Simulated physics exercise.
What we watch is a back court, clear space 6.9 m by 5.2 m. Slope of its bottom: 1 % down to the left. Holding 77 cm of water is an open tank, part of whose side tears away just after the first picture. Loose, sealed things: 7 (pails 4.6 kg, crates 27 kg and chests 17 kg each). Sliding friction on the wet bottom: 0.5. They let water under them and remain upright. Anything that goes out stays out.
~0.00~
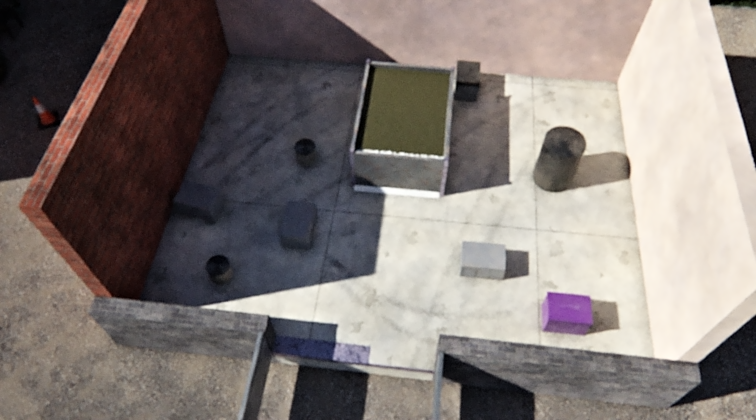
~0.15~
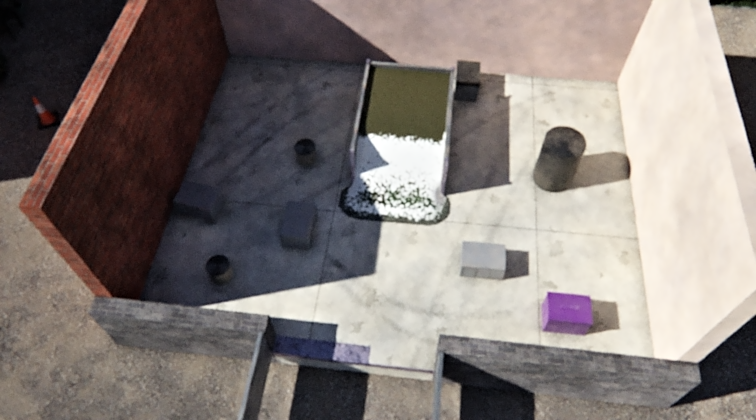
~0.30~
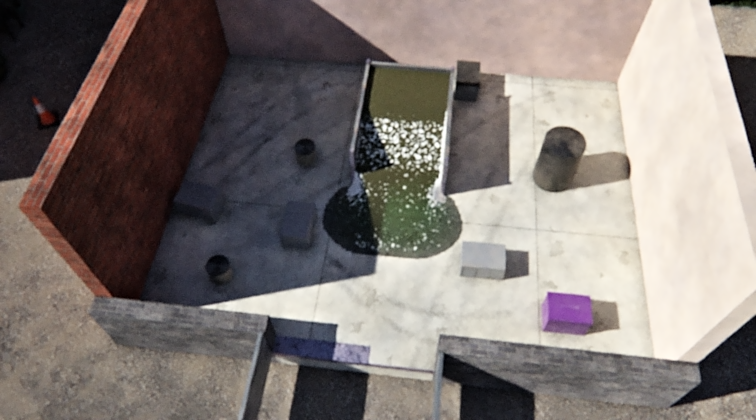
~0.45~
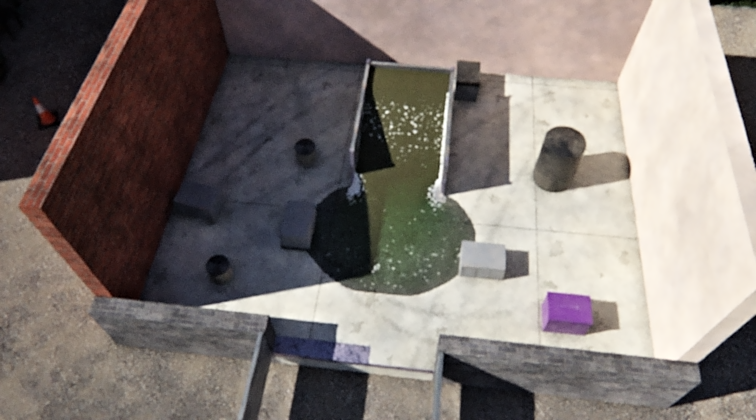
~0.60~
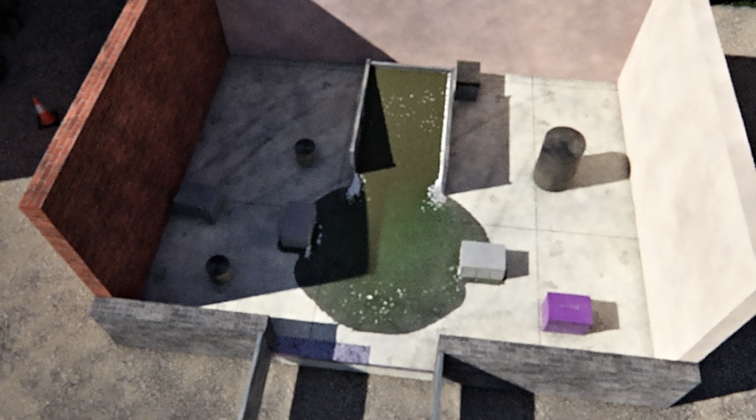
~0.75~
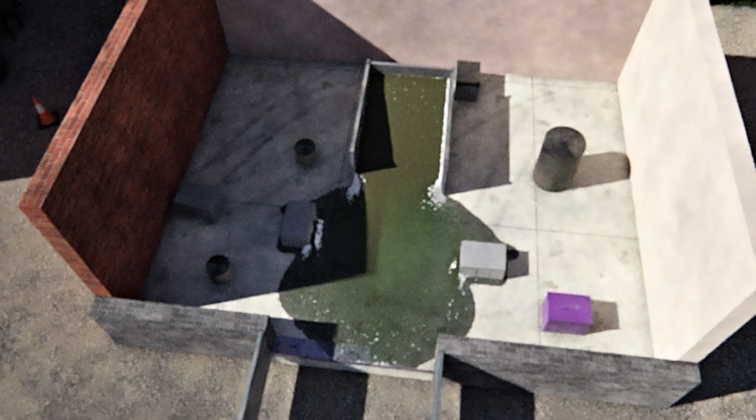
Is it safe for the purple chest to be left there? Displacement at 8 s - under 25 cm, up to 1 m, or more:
The move is medium.
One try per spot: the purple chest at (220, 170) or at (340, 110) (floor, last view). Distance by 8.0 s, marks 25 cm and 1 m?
Well, the first time it keeps still, and the second time it keeps still.
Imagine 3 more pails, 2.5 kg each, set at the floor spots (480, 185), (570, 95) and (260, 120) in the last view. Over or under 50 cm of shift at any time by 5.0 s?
In turn: Less, short of it, short of it.
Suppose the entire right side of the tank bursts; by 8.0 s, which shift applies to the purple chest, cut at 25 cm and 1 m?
Then the purple chest ends far away.
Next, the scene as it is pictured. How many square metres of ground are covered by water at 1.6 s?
Wet area: Approx. 14 m2.
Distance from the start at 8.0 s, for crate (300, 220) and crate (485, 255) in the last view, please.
Respectively: 20 cm / 100 cm.
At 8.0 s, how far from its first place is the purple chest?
It's about 40 cm away.
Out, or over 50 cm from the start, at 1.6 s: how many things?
It comes to 0.
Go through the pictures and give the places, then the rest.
The first frame shows the purple chest at (570, 307), on the bottom; water covers 2.4 m2; 0 of 7 have shifted.
The second frame shows the purple chest at (570, 307), on the bottom; water covers 3.2 m2; 0 of 7 have shifted.
The third frame shows the purple chest at (570, 307), on the bottom; 4.4 m2 under water; 0 of 7 have shifted.
The fourth frame shows the purple chest at (570, 307) rests on the ground; 5.8 m2 under water; 0 of 7 have shifted.
The fifth frame shows the purple chest at (570, 307) rests on the ground; water covers 7.2 m2; 0 of 7 have shifted.
The sixth frame shows the purple chest at (570, 307), on the bottom; water covers 8.8 m2; 0 of 7 have shifted.
After 1.6 s the purple chest is near (570, 307), 0.0 m from its start, aground; 0 of 7 are out; 0 afloat.
After 3.6 s the purple chest is near (598, 296), 0.4 m from its start, aground; 0 of 7 are out; 0 afloat.
After 5.6 s the purple chest is near (598, 296), 0.4 m from its start, aground; 0 of 7 are out; 0 afloat.
After 8.0 s the purple chest is near (598, 296), 0.4 m from its start, aground; 0 of 7 are out; 0 afloat.
